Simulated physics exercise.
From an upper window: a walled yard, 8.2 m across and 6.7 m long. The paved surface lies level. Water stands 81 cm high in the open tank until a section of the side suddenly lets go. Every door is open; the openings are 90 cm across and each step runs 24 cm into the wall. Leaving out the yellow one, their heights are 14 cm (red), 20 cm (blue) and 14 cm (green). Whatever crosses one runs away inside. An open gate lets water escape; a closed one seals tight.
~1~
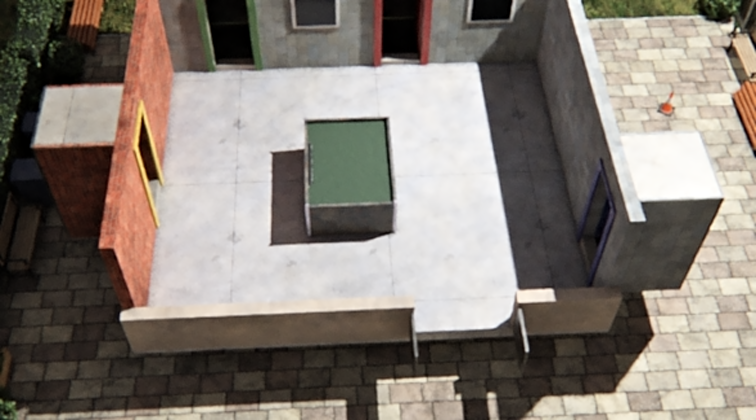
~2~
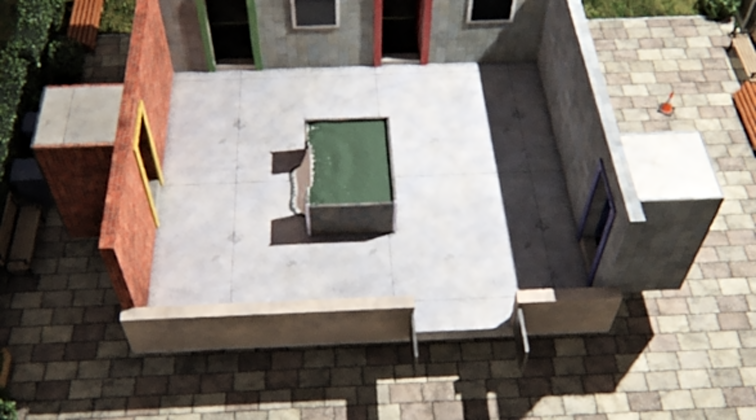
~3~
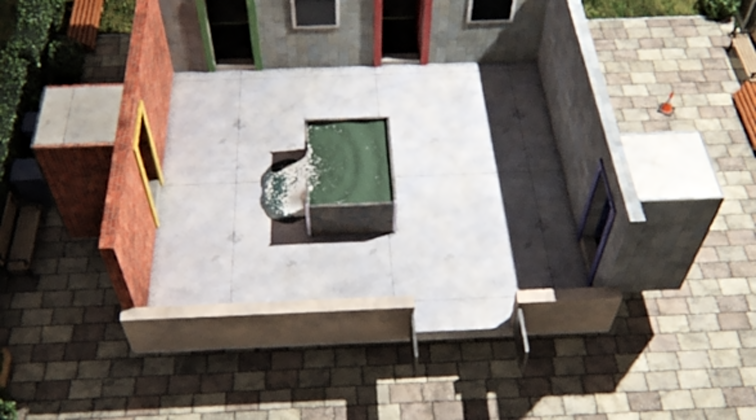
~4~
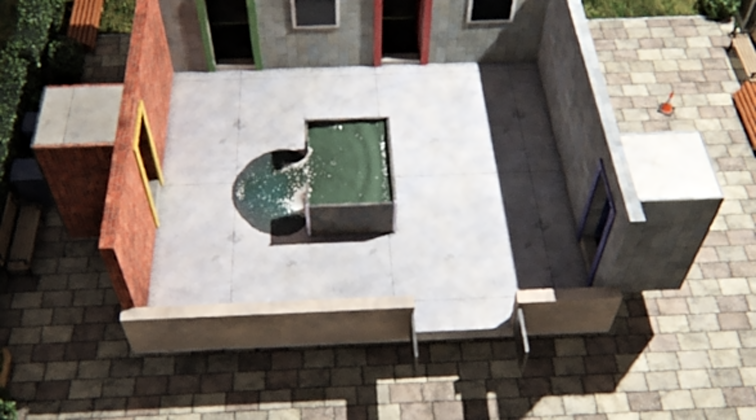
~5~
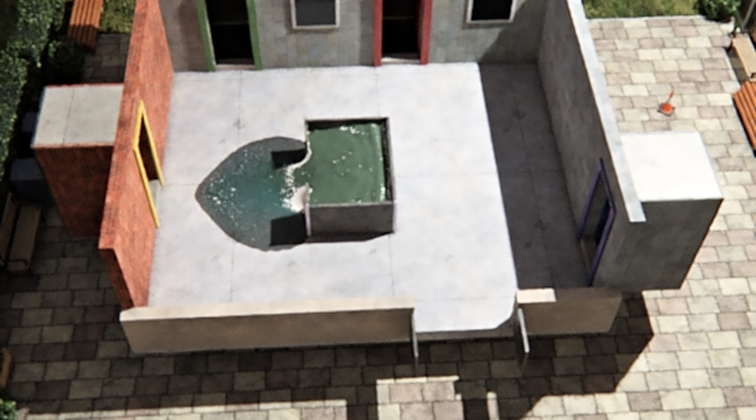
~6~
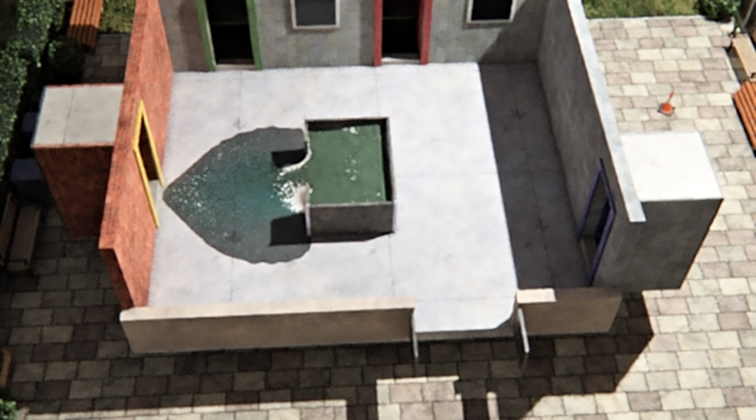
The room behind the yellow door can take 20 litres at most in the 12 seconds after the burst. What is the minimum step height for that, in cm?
About 31 cm.
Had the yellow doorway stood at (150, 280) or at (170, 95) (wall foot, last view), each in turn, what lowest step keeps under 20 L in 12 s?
Roughly 16 and 17 cm.
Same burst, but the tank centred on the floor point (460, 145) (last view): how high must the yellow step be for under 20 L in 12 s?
Then roughly 14.5 cm.
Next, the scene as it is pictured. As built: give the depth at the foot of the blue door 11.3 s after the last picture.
Roughly 7.5 cm deep.
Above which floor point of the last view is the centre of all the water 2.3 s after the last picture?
At about (259, 190).
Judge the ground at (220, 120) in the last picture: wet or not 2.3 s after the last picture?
It is wet.
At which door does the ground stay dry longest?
Last comes the blue one.
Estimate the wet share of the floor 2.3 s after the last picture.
Some 30 per cent of it.
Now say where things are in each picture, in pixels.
The first picture shows the open tank at (349, 162) is whole and still, 81 cm deep; the yellow door at (150, 172) is dry.
In the second picture, the gap is at (309, 180), the front 0.3 m out at (293, 208); the back of the open tank holds 81 cm.
In the third picture, water pours out at (309, 182) and has run 0.9 m, to (266, 207); about 14 cm deep outside, 79 cm at the back.
In the fourth picture, water pours out at (309, 182) and has run 1.5 m, to (236, 198); about 9 cm deep outside, 72 cm at the back.
In the fifth picture, the front is at (200, 197), 2.2 m from the gap at (309, 182); 4.4 m2 of floor is wet, 68 cm left at the back.
In the sixth picture, the front is at (167, 196), 2.9 m from the gap at (309, 182); 6.5 m2 of floor is wet, 68 cm left at the back; the yellow door at (150, 172), 3.0 m from the gap, is still 0.2 m from the nearest water.
Then, 0.7 s after the last picture water covers 25 % of the floor, deepest (43 cm) near (305, 193); 36 cm at the yellow door, 32 litres in over its 23 cm step.
Then, 2.3 s after the last picture water covers 30 % of the floor, deepest (30 cm) near (146, 332); 22 cm at the yellow door, 86 litres in over its 23 cm step.
Then, 11.3 s after the last picture water covers 95 % of the floor, deepest (8 cm) near (581, 263); 6 cm at the yellow door, 88 litres in over its 23 cm step.
At the yellow door as built, the water peaked near 37 cm, 0.5 s after the last picture.
With a step of 25 cm, 65 litres would have come in within the 12 s; with 33.5 cm, 8 litres. So under 20 litres takes about 31 cm.
